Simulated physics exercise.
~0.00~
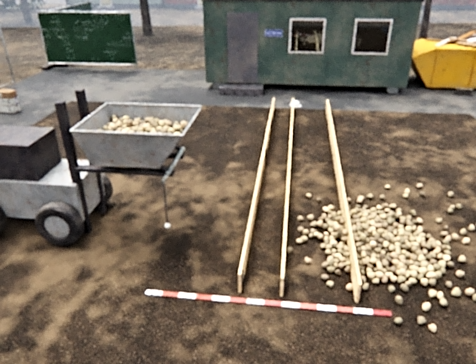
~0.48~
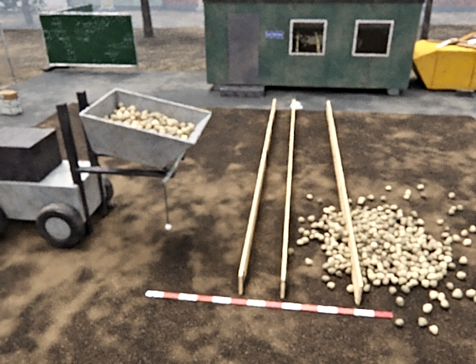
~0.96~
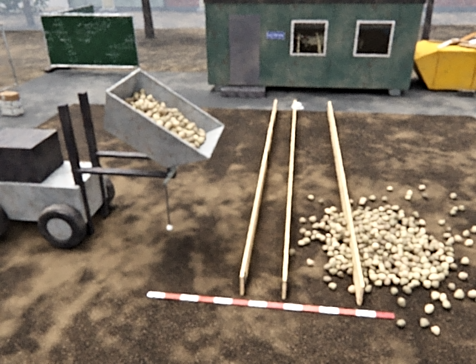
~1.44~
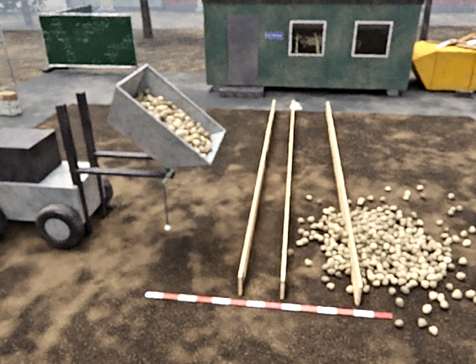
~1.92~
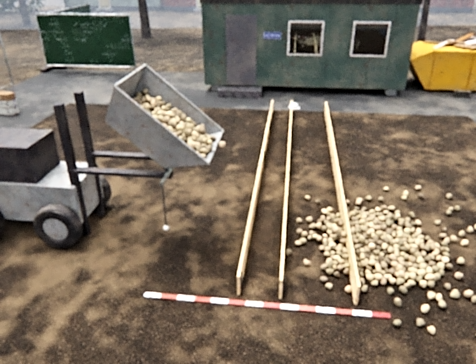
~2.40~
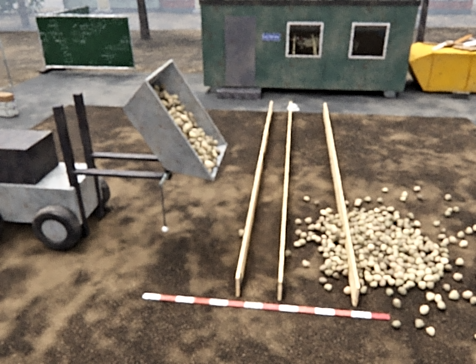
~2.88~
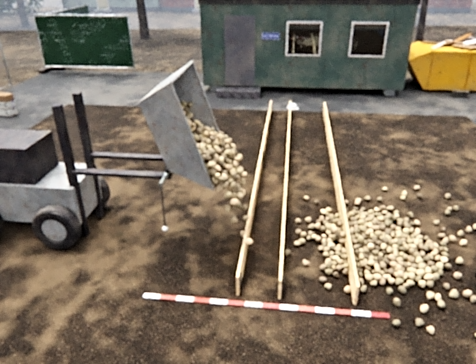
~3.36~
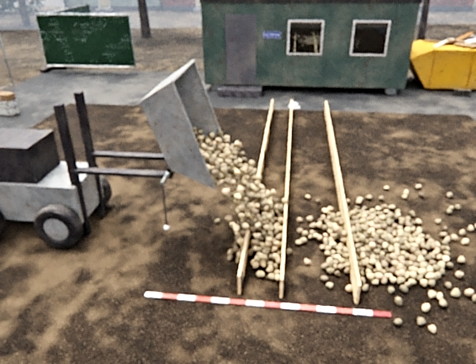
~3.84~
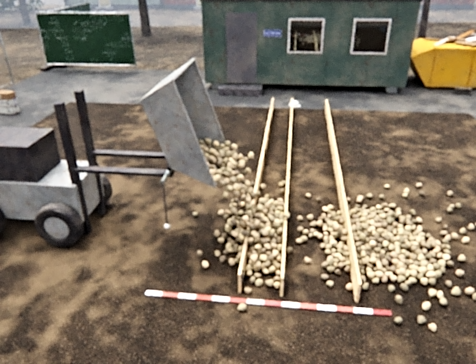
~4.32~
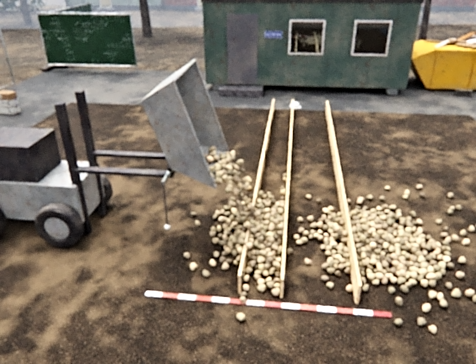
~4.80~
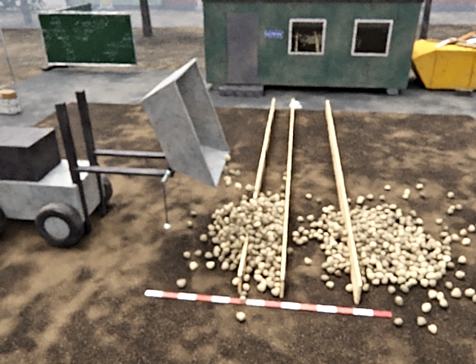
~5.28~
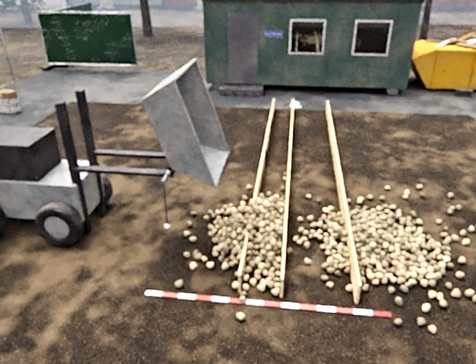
We see a fork truck tilt a grey skip of pale stones, pause, then tip it steeply until the stones pour out over the nearest planks, ending with the skip empty and a new heap left of the older, untouched pile.
